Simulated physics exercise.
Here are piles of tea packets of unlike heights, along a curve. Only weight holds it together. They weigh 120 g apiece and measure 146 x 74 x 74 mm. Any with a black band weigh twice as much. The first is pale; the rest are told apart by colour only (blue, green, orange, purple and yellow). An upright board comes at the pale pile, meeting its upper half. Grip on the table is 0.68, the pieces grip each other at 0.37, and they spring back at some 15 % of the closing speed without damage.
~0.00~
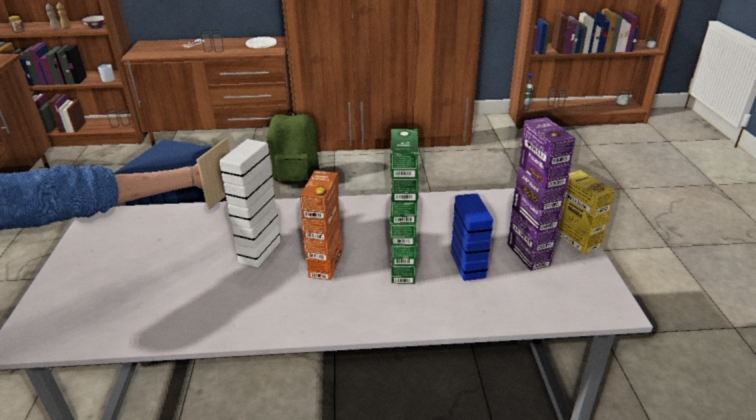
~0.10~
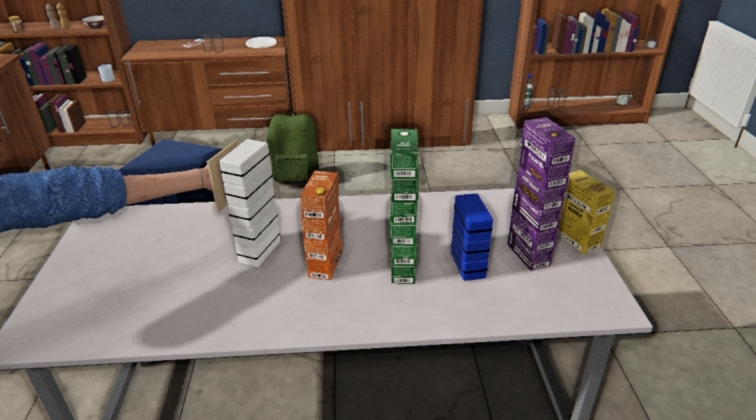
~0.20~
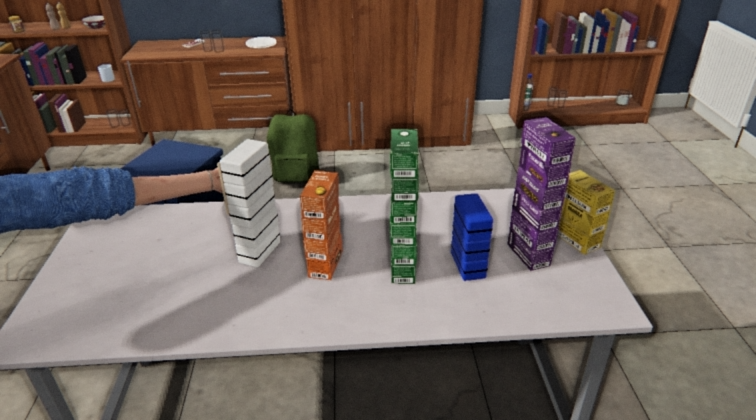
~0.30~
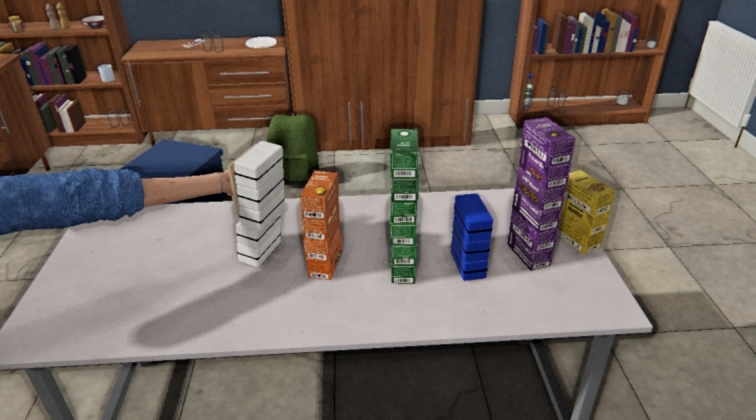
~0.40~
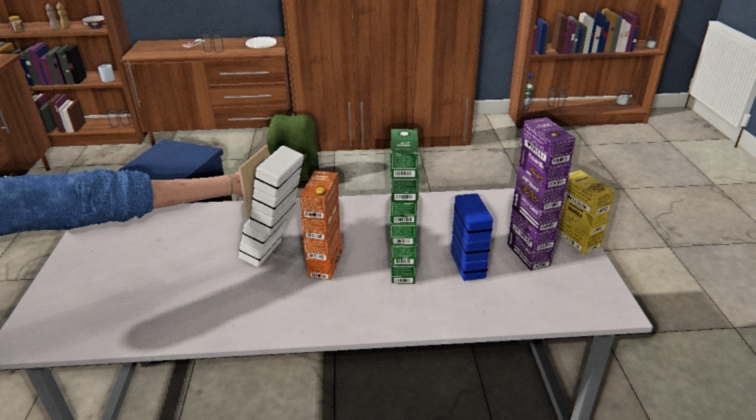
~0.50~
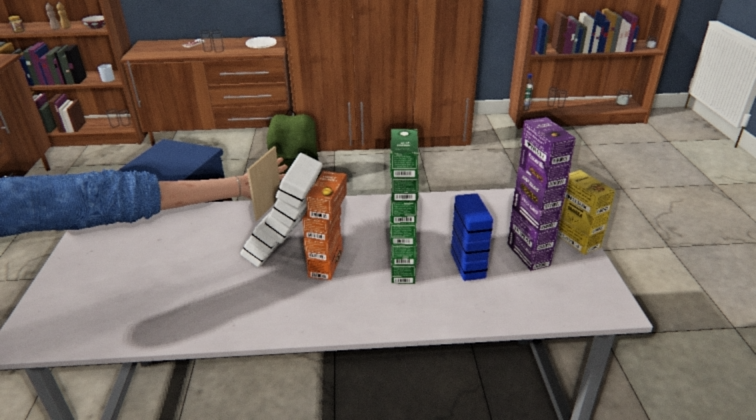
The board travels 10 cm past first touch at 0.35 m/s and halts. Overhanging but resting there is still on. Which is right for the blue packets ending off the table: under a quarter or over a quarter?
The part is under a quarter.
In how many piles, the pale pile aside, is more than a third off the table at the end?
2 in all.
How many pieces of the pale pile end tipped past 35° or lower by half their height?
5 pale pieces.
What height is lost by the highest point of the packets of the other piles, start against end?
About 24 cm.
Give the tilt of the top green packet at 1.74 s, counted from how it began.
Some 120°.
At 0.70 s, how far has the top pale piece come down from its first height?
Roughly 12 cm.
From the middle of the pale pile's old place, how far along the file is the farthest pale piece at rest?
Some 32 cm.
By 0.70 s, 5 of the pale pile down; none of the 3 blue packets off the table (0 of 22 in all colours); top blue packet unmoved; top orange packet tilted 25°, 29 mm lower.
By 1.02 s, 5 of the pale pile down; none of the 3 blue packets off the table (0 of 22 in all colours); top blue packet tilted 9°; top green packet on its side.
By 1.74 s, 5 of the pale pile down; none of the 3 blue packets off the table (0 of 22 in all colours); top blue packet tilted 15°, 6 cm lower; top green packet on its side.
By 2.20 s, 5 of the pale pile down; none of the 3 blue packets off the table (6 of 22 in all colours); top blue packet 7 cm lower; top yellow packet upside down.
When it is over (2.5 s), 5 of the pale pile down; none of the 3 blue packets off the table (6 of 22 in all colours); top blue packet 7 cm lower; top yellow packet upside down. That is 0 per cent. In pixels of the last frame, middles, top blue packet near (537, 231), top yellow packet near (624, 331).
